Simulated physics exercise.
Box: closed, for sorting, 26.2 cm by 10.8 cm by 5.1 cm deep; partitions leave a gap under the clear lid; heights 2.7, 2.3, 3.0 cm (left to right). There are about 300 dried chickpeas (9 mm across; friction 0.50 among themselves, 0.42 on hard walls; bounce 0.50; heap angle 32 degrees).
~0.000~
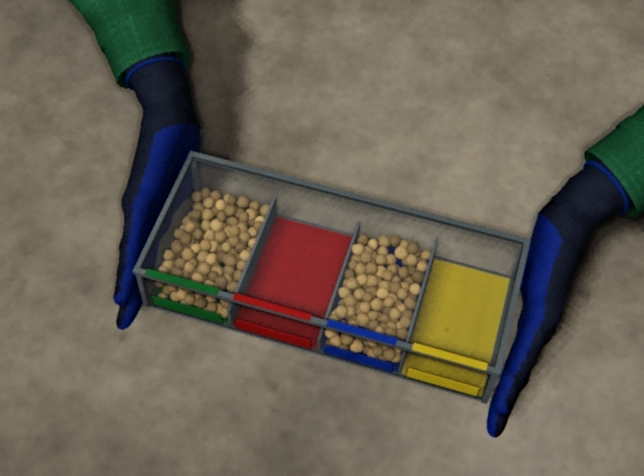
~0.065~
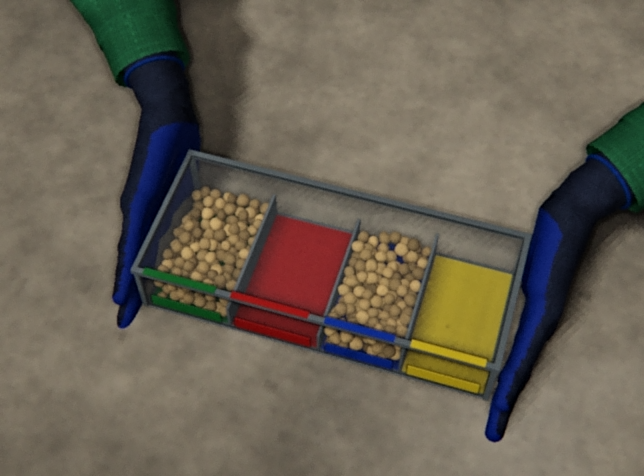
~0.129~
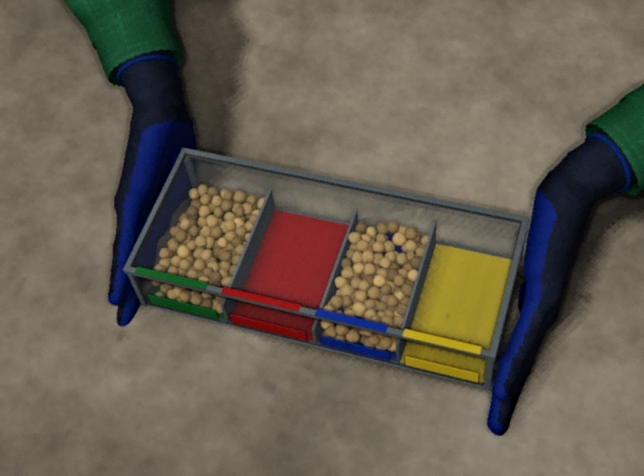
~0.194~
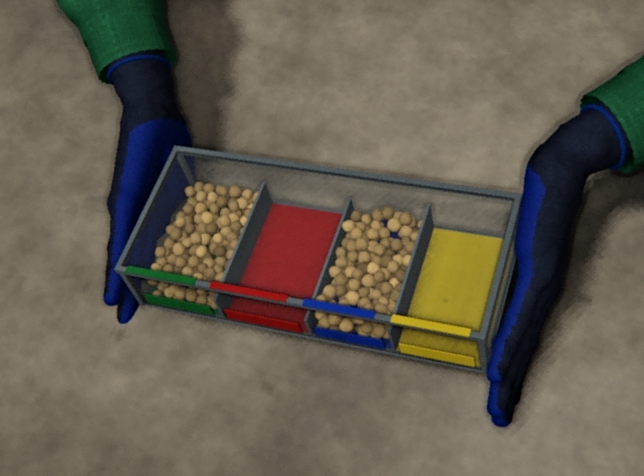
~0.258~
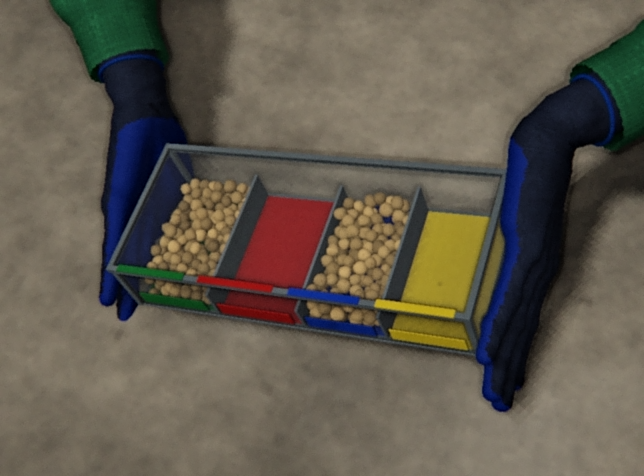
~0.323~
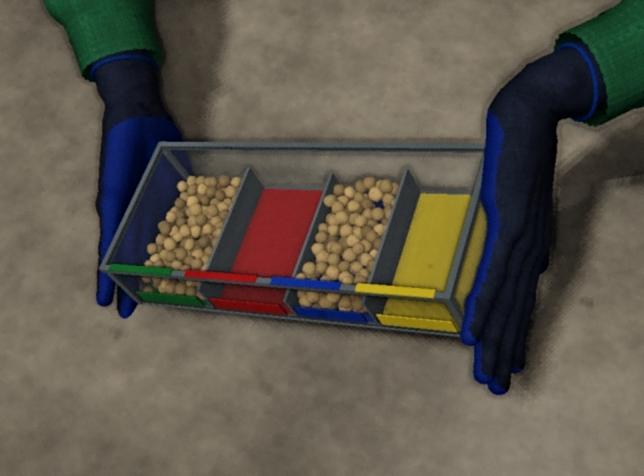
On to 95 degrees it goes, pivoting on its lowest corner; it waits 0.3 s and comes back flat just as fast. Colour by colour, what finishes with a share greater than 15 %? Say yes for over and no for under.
One by one: Red: Fails to beat the threshold; blue: Fails to beat the threshold; green: Beats the threshold; yellow: Fails to beat the threshold.
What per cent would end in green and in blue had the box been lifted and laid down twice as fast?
In that case green keeps 95 per cent while blue keeps 0 per cent.
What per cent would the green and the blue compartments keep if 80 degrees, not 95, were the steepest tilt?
With that change you'd see green at 75 % and blue at 25 %.
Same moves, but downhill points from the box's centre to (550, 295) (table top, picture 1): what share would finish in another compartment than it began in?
Estimate: Some 70 per cent.
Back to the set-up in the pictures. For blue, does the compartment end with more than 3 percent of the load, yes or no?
Blue compartment - above it.
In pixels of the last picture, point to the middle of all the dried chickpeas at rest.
My guess is close to (198, 259).
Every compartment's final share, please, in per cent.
Per cent by compartment - red 5, blue 5, green 90, yellow 0.
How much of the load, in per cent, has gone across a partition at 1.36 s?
About 40 %.
After 1.36 s, tilt 95 degrees; red 10 %, blue 10 %, green 85 %.
After 2.05 s, tilt 47 degrees; red 5 %, blue 5 %, green 90 %.
After 2.77 s, tilt 0 degrees; red 5 %, blue 5 %, green 90 %.
By 3.5 s all is still; red 5 %, blue 5 %, green 90 %, yellow 0 %.
